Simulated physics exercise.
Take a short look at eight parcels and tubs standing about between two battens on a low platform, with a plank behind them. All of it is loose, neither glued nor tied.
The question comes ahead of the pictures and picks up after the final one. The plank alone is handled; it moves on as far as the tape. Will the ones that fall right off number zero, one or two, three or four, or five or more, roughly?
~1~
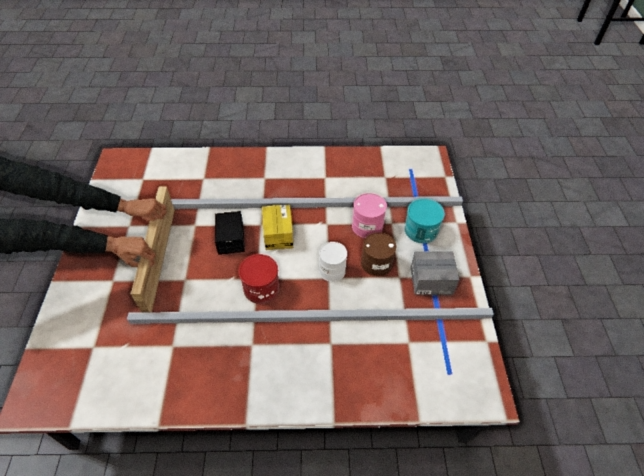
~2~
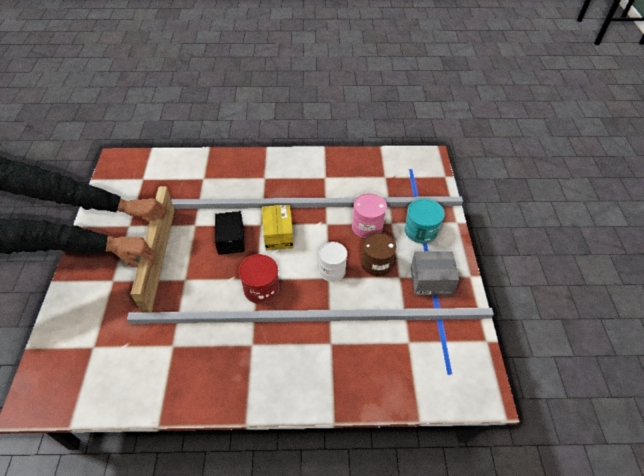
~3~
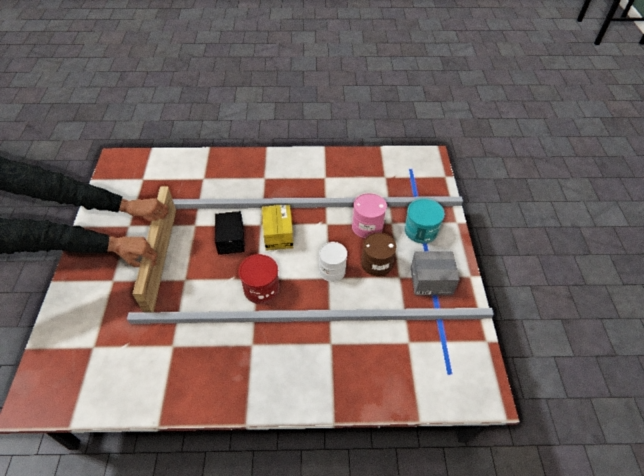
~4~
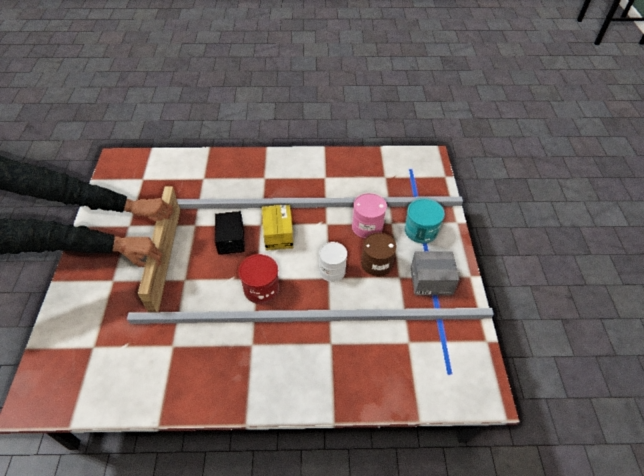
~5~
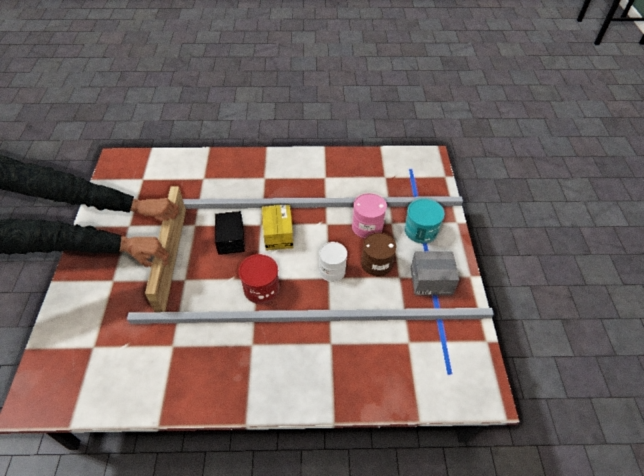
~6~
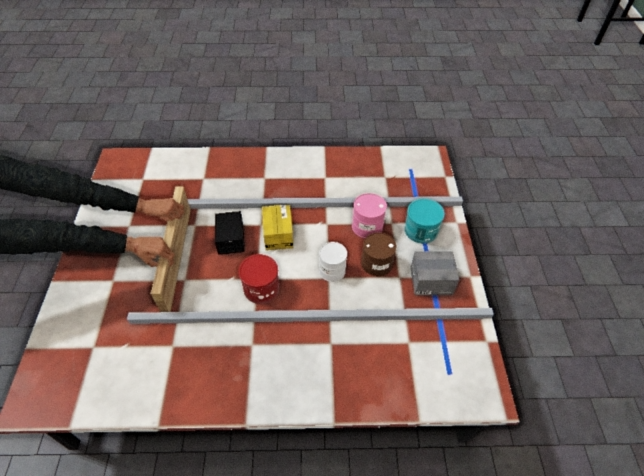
They will number three or four.
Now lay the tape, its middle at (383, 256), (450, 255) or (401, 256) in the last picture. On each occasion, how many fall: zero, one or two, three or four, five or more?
Result per tape, in order - 1 or 2 / 5 or more / one or two.
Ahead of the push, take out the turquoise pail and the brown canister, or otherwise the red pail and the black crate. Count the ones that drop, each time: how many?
First 2, then 1.
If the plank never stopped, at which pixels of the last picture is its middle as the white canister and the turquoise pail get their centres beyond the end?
Around (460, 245), then around (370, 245).
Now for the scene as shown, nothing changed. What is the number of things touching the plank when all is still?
3.
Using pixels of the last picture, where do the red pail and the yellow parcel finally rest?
Taking them in turn, first comes (455, 279), then (466, 226).
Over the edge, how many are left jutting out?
The total would be 2.
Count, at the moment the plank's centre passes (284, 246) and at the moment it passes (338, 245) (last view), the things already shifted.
3, then 7.
Early on, none off yet; grey box at rest near (434, 273); turquoise pail at rest near (424, 221); brown canister at rest near (378, 255).
Finally, the number that fall off is three or four; lost, pink canister, turquoise pail and grey box.
